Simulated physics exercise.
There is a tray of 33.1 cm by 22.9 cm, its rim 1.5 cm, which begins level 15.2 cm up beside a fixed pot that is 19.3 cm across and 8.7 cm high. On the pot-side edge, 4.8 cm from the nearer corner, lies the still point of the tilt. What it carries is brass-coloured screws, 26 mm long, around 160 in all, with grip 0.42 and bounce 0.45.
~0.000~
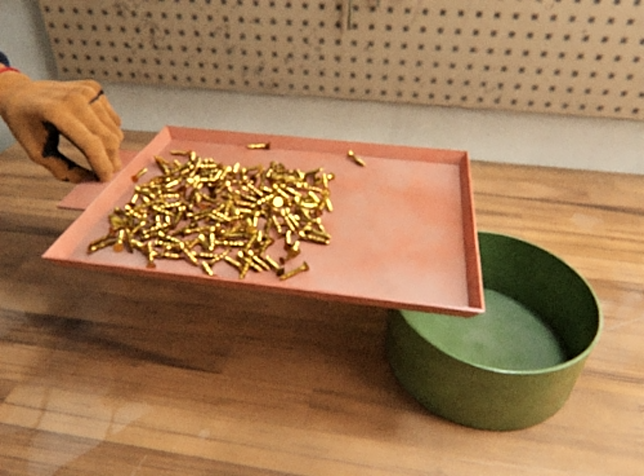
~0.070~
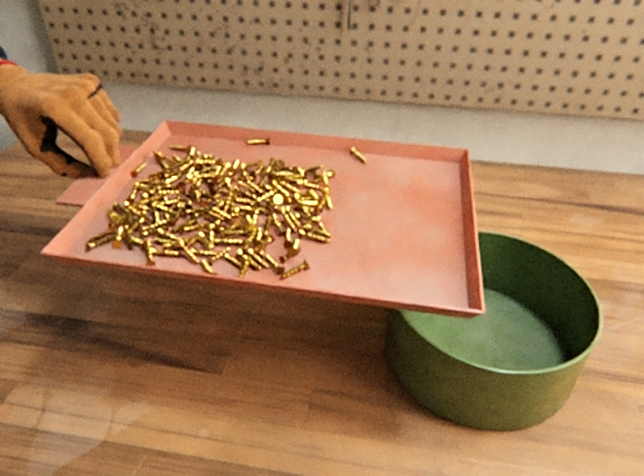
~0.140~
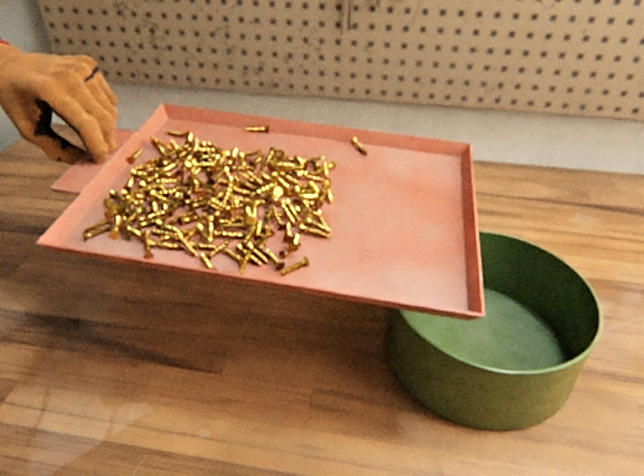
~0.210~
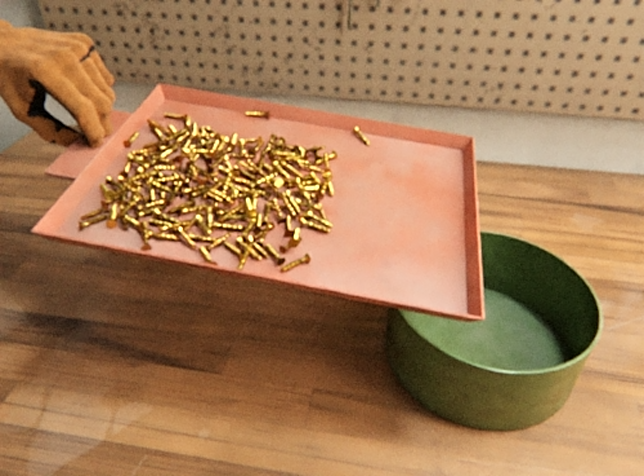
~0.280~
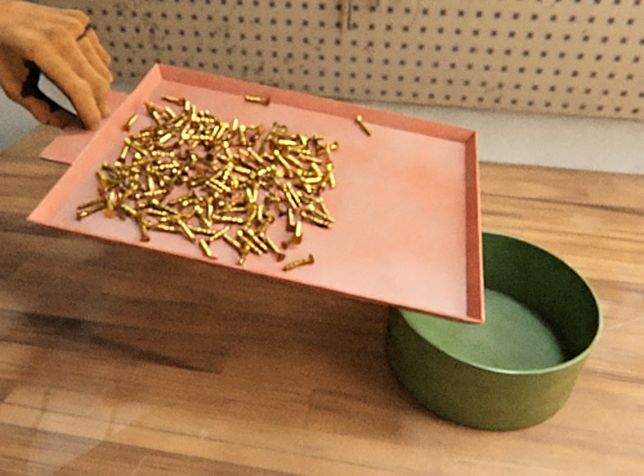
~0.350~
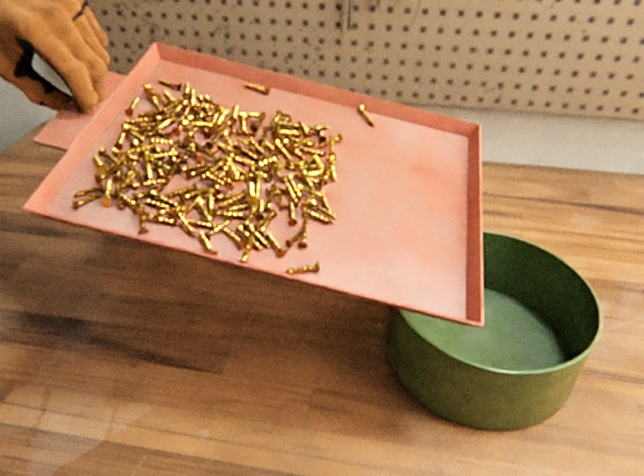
At first, a pink tray with a loose heap of brass-coloured screws sits nearly level above a wooden surface, its right edge by a green pot. A hand at the left then raises that end steadily, slanting the tray down toward the right, while the screws stay heaped mostly on the left.
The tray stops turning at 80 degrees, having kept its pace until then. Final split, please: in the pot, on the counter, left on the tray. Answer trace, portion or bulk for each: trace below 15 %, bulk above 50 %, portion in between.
Pot: Trace. Counter: Bulk. Tray: Trace.
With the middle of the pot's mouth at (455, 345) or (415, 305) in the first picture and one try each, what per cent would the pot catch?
Around 95 per cent, then around 20 per cent.
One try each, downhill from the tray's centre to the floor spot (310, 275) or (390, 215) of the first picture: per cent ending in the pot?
Approximately 0 percent, then 80 percent.
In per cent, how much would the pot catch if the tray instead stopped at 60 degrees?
Estimate: Roughly 10 percent.
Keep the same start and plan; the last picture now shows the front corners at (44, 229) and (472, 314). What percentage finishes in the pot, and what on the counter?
Split: Pot = 0, counter = 100.
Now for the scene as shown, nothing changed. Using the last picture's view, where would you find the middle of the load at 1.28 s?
The load's centre is near (465, 456) at that time.
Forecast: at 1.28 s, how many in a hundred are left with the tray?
Around 15 percent.
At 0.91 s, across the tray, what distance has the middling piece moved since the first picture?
Displacement on the tray: About 15 cm.
Then, at 0.91 s, tilt 46 degrees; the tray holds 95 %, the pot 0 %.
Then, at 1.28 s, tilt 66 degrees; the tray holds 15 %, the pot 5 %.
After 1.74 s, tilt 80 degrees; the tray holds 0 %, the pot 5 %.
By 2.3 s all is still; pot 5 %, counter 95 %, tray 0 %.
